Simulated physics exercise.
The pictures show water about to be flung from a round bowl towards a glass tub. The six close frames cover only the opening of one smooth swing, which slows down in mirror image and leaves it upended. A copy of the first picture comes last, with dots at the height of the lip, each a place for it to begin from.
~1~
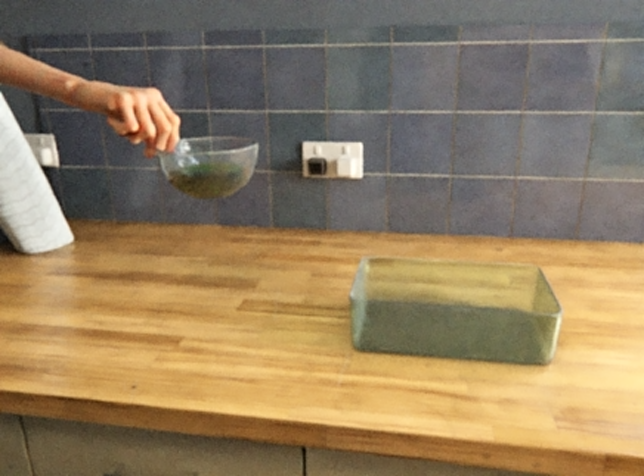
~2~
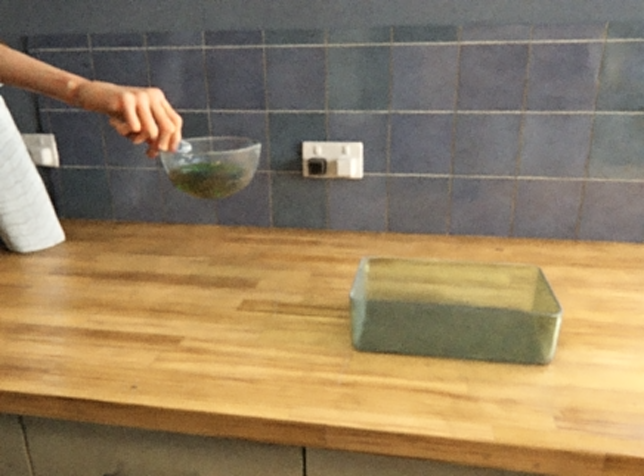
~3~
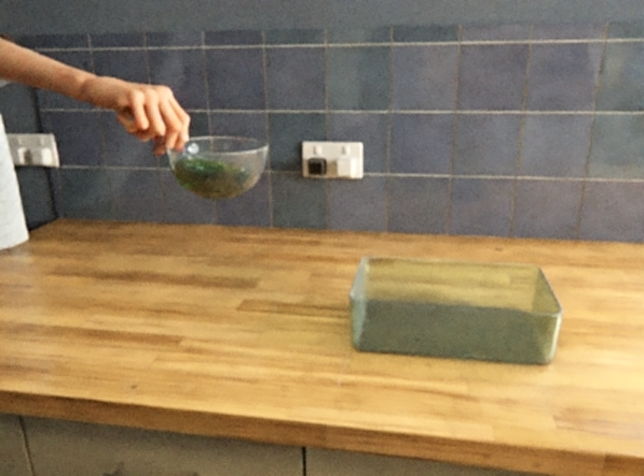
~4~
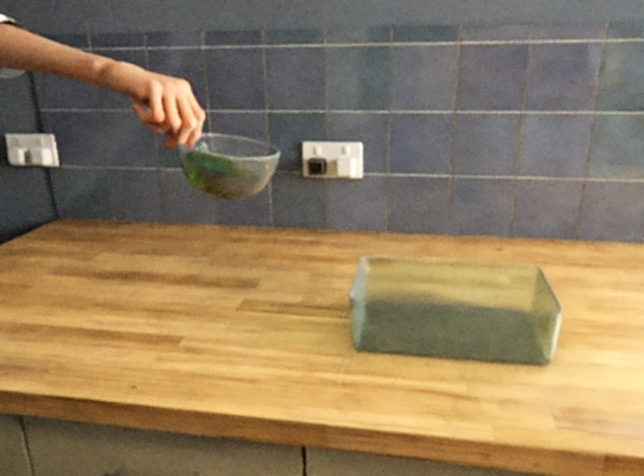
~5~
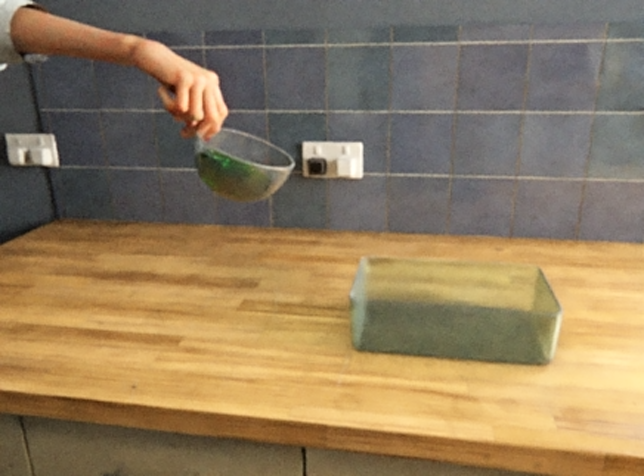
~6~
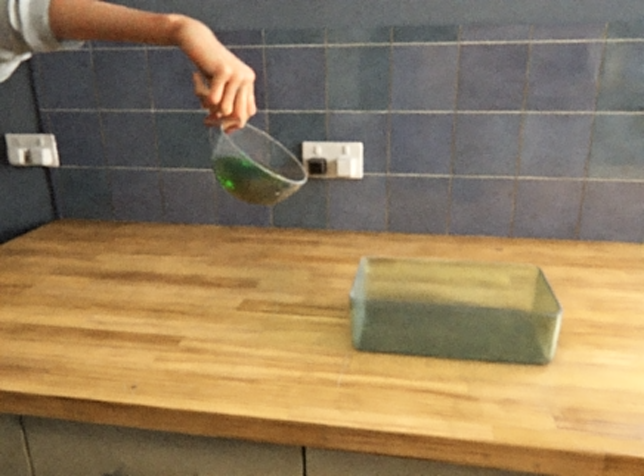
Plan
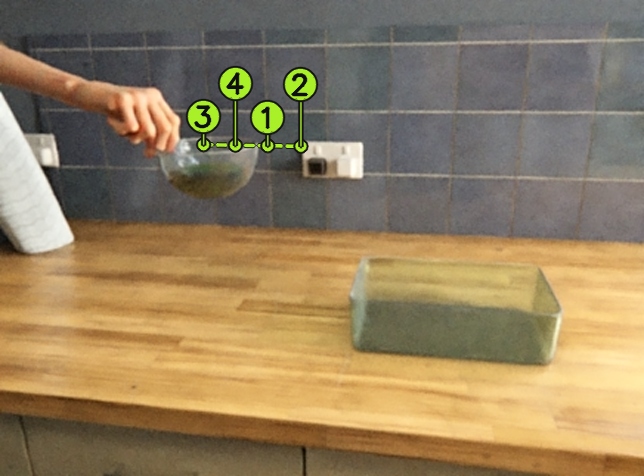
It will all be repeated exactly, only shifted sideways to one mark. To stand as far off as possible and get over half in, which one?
4 is the one.
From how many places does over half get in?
Three of them.
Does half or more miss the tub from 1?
No, not at all.
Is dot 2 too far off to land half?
No.
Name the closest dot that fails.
Here it is dot 3.
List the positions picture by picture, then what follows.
Upright, lip at (254, 145); tub from (352, 346) to (552, 362); nothing has left yet, in the first picture.
Upright, lip at (256, 145); nothing has left yet, in the second picture.
Tipped about 2°, lip at (263, 147); nothing has left yet, in the third picture.
Tipped about 10°, lip at (276, 154); nothing has left yet, in the fourth picture.
Tipped about 21°, lip at (291, 165); nothing has left yet, in the fifth picture.
Tipped about 36°, lip at (304, 179); nothing has left yet, in the sixth picture.
On the marked copy, 1 at (267, 145); 2 at (300, 146); 3 at (203, 144); 4 at (235, 145).
With 1, about 82 % lands in the tub, 4 % falls short and 14 % goes beside or beyond.
With 2, about 81 % lands in the tub, 2 % falls short and 17 % goes beside or beyond.
With 3, about 13 % lands in the tub, 84 % falls short and 3 % goes beside or beyond.
With 4, about 64 % lands in the tub, 24 % falls short and 13 % goes beside or beyond.
